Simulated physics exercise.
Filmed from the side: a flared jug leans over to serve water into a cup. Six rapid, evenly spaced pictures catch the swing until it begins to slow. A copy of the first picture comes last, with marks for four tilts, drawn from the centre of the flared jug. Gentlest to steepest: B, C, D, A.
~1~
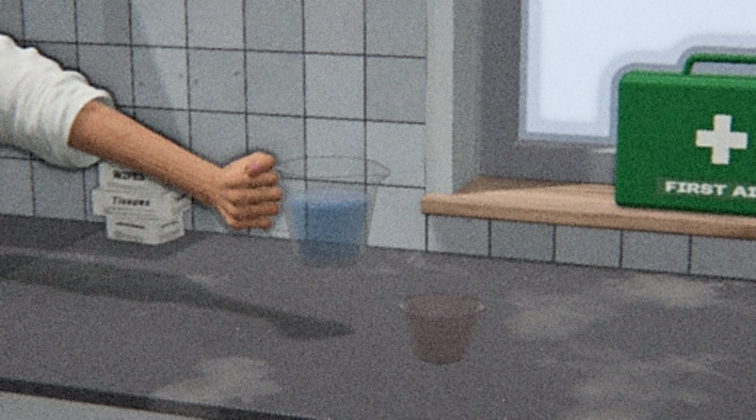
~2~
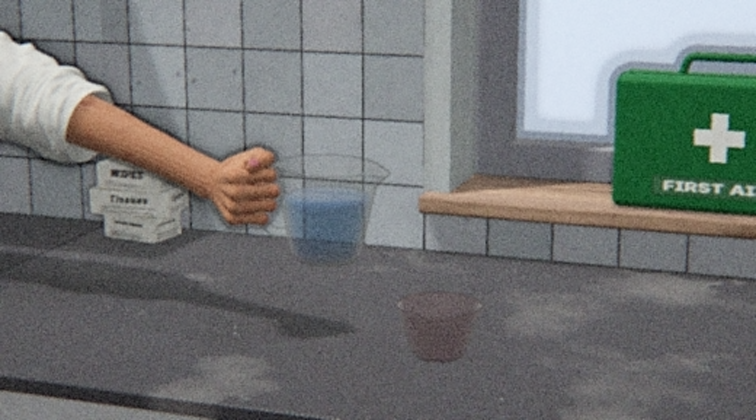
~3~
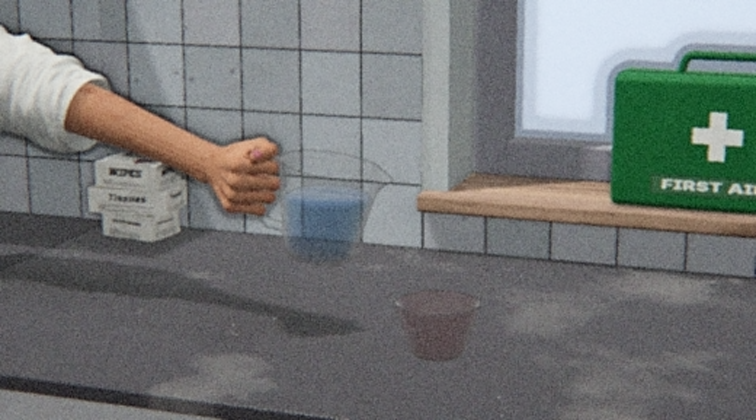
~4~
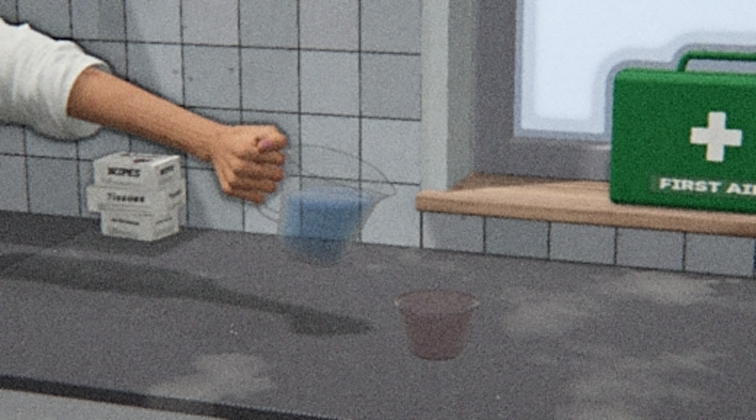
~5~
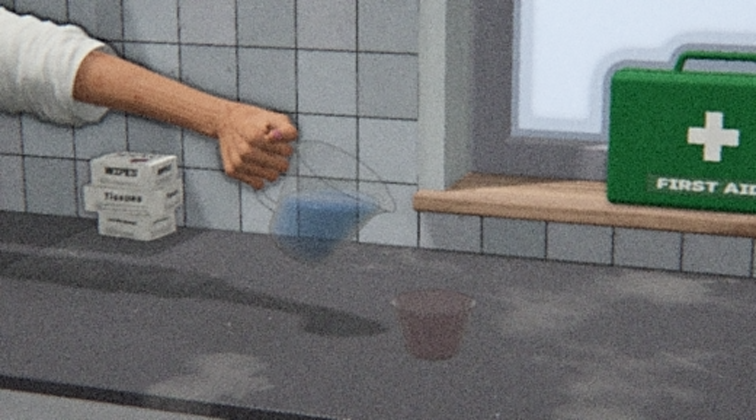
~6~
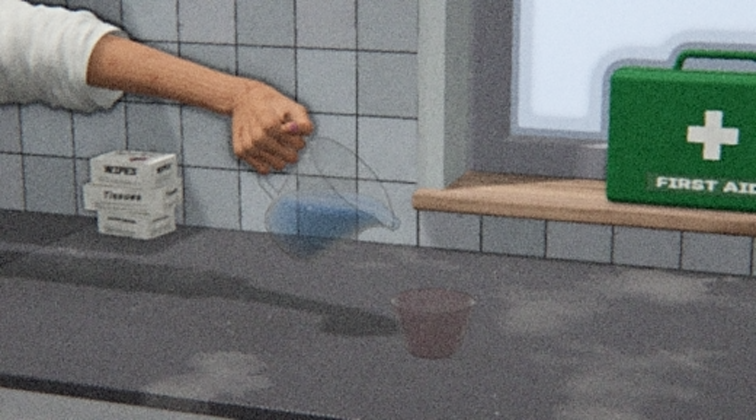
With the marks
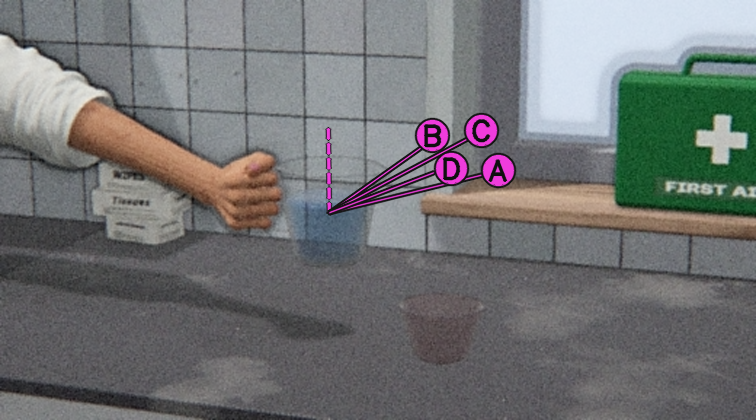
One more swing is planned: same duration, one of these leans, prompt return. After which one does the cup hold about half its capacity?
Take B.
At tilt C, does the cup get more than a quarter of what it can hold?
Yes, it does.
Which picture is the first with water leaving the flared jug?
Picture 6.
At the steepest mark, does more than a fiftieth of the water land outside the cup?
Yes.
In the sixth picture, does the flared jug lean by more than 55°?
No.
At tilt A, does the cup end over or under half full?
Over.
On the marked copy, A at (481, 175); B at (420, 148); C at (467, 139); D at (433, 172).
If A is chosen, the cup ends with about 84 % of what it can hold; 26 % of the water is spilt.
If B is chosen, the cup ends with about 50 % of what it can hold; 5 % of the water is spilt.
If C is chosen, the cup ends with about 66 % of what it can hold; 10 % of the water is spilt.
If D is chosen, the cup ends with about 81 % of what it can hold; 16 % of the water is spilt.
